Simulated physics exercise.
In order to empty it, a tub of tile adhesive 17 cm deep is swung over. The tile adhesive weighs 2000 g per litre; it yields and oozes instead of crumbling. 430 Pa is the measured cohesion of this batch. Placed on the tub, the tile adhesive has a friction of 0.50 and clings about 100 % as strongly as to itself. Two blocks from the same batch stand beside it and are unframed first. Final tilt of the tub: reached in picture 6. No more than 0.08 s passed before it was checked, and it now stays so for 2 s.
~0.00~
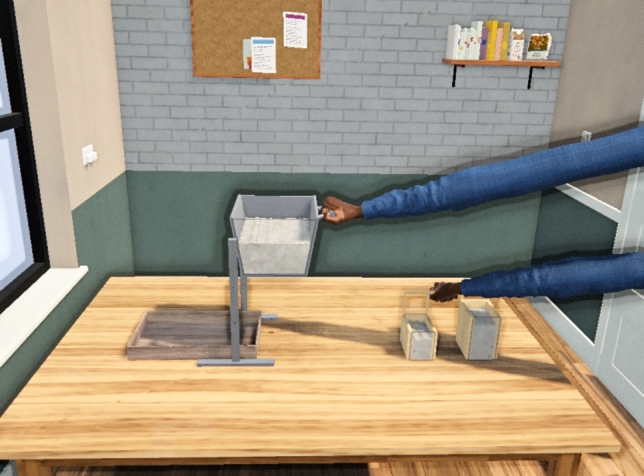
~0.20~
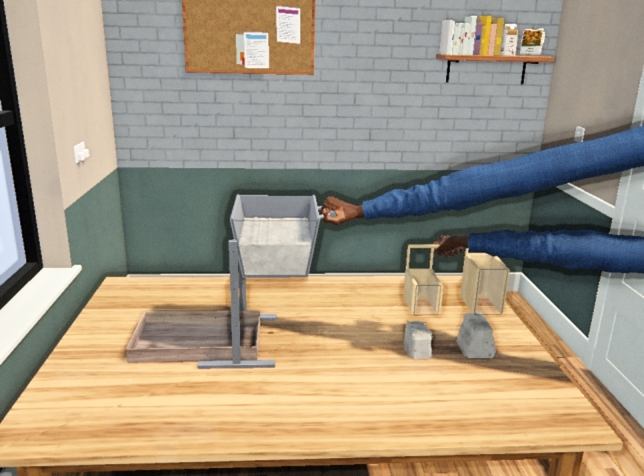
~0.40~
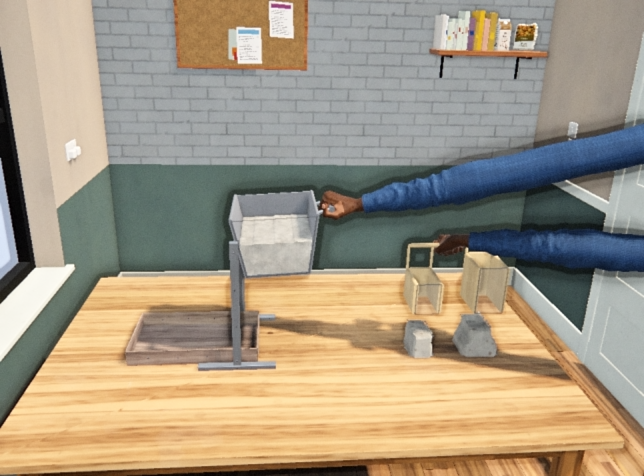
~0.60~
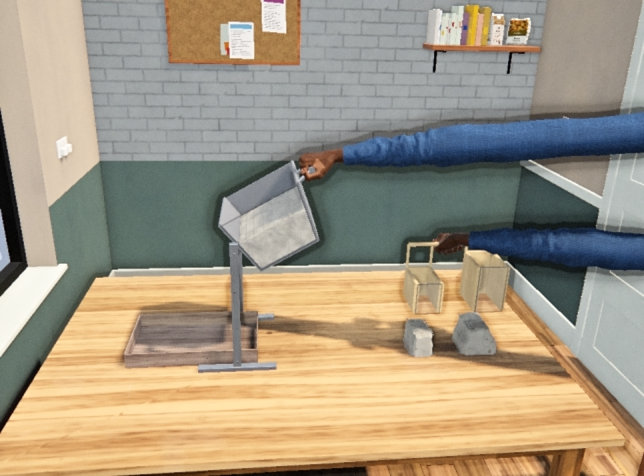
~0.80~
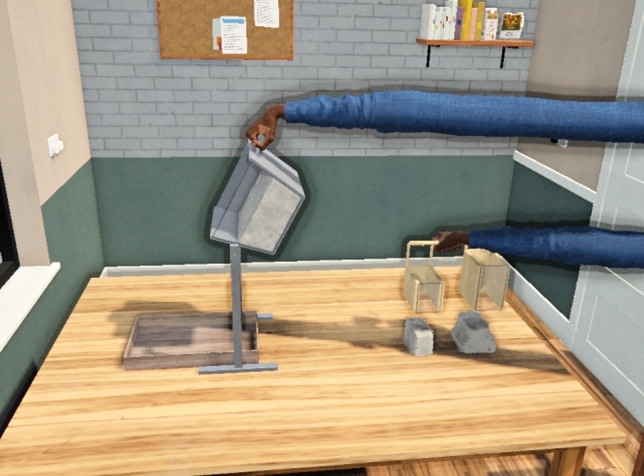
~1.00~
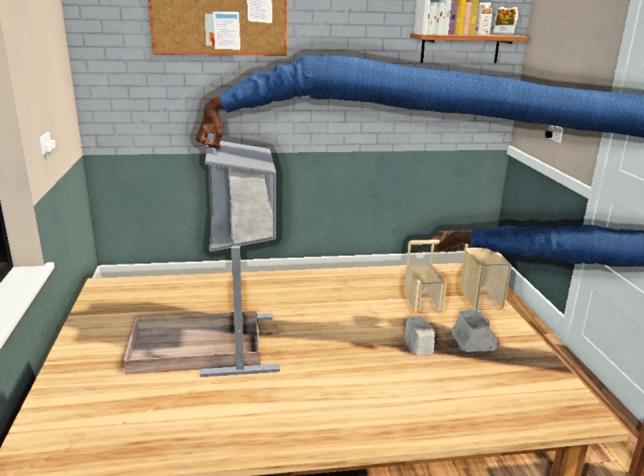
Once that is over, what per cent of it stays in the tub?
Some 53 per cent stays in the tub.
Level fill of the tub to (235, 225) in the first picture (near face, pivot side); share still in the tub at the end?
Then about 35 %.
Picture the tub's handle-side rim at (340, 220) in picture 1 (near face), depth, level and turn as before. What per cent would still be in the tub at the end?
Some 45 per cent, I reckon.
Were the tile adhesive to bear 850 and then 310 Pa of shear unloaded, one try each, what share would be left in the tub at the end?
Respectively 100 % and 45 %.
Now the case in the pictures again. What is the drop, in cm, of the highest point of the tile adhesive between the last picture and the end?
The top ends up some 11 cm below its level in the last picture.
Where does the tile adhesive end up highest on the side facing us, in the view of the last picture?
The highest point is near (257, 217) in the last picture.
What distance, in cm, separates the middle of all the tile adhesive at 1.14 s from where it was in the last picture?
Close to 6 centimetres.
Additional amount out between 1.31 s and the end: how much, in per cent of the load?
My estimate is near 6 in a hundred.
By 1.14 s, the tub is at 90 degrees and holds 100 %.
By 1.31 s, the tub is at 90 degrees and holds 59 %.
By 1.48 s, the tub is at 90 degrees and holds 53 %.
By 1.65 s, the tub is at 90 degrees and holds 53 %.
By 3.00 s, at the end, the tub is at 90 degrees and holds 53 %.
